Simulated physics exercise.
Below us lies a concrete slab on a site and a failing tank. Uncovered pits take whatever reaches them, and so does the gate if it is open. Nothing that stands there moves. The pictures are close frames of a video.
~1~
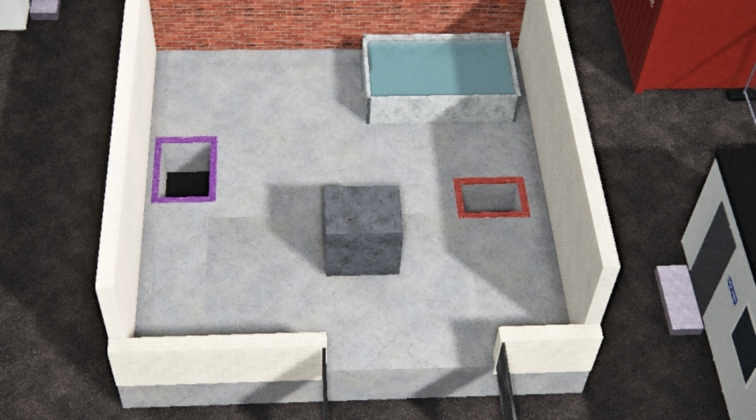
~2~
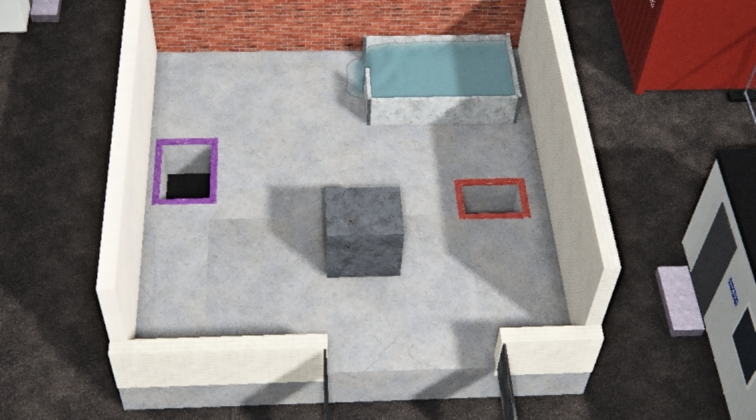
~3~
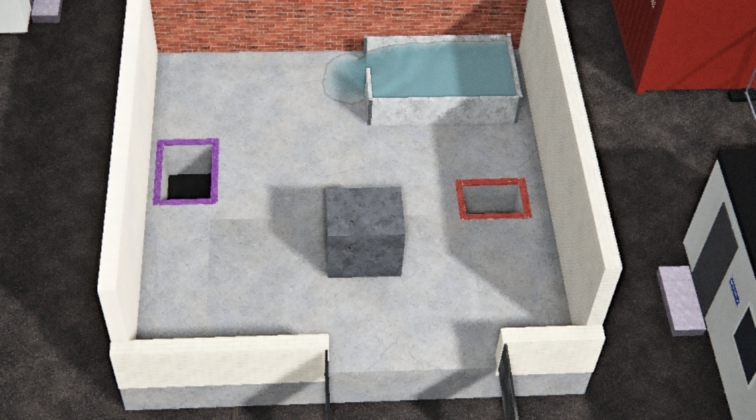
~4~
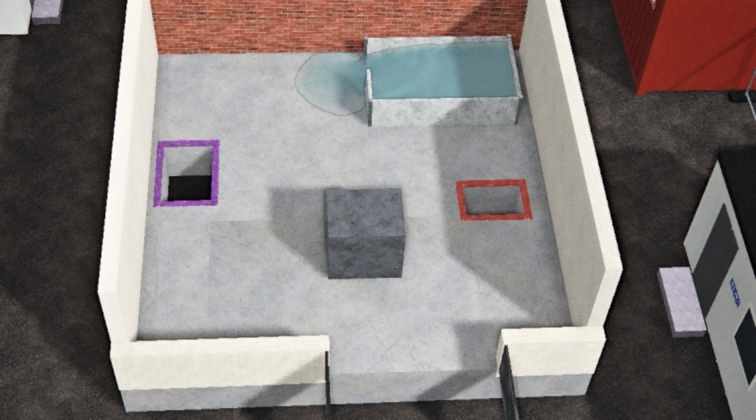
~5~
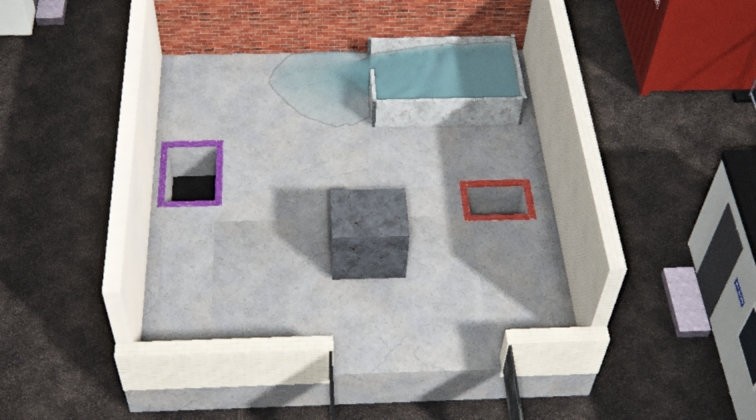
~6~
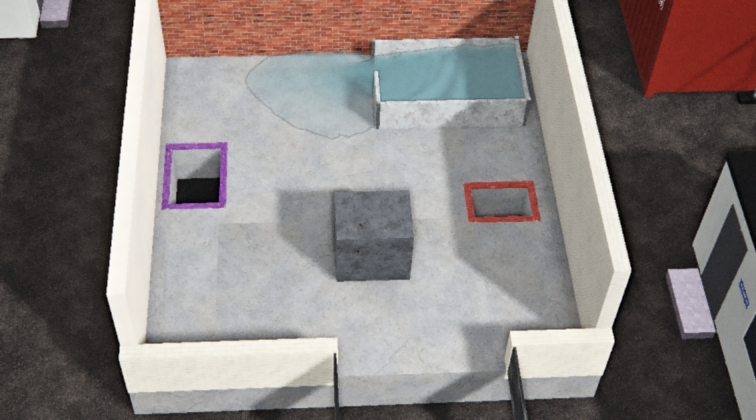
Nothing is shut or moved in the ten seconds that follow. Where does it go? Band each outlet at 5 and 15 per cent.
In the end: The gate takes under 5 %; the purple pit takes over 15 %; the red pit takes under 5 %.
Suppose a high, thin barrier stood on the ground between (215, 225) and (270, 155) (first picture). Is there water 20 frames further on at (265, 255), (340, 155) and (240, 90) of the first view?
In that order: Clear, free of water, under water.
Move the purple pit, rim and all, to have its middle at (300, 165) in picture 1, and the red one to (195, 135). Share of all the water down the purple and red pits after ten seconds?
In per cent: Purple 2, red 45.
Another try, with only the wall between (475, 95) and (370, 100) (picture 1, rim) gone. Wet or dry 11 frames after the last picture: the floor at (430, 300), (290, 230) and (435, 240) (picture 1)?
In that order: Under water, flooded, wet.
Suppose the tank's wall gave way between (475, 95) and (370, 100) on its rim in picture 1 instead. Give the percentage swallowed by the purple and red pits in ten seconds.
Roughly, in per cent: Purple 10, red 25.
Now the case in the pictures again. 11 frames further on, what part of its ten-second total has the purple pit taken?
About 0 per cent.
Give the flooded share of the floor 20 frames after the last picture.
Close to 25 %.
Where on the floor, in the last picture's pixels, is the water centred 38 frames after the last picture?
Around (345, 103).
A moment on, water covers 20 % of the floor; the gate 0 %, the purple pit 0 %, the red pit 0 %.
Next, water covers 25 % of the floor; the gate 0 %, the purple pit 1 %, the red pit 0 %.
Then, water covers 25 % of the floor; the gate 0 %, the purple pit 9 %, the red pit 0 %.
Later, water covers 30 % of the floor; the gate 0 %, the purple pit 27 %, the red pit 0 %.
In the end, water covers 50 % of the floor; the gate 0 %, the purple pit 44 %, the red pit 0 %.
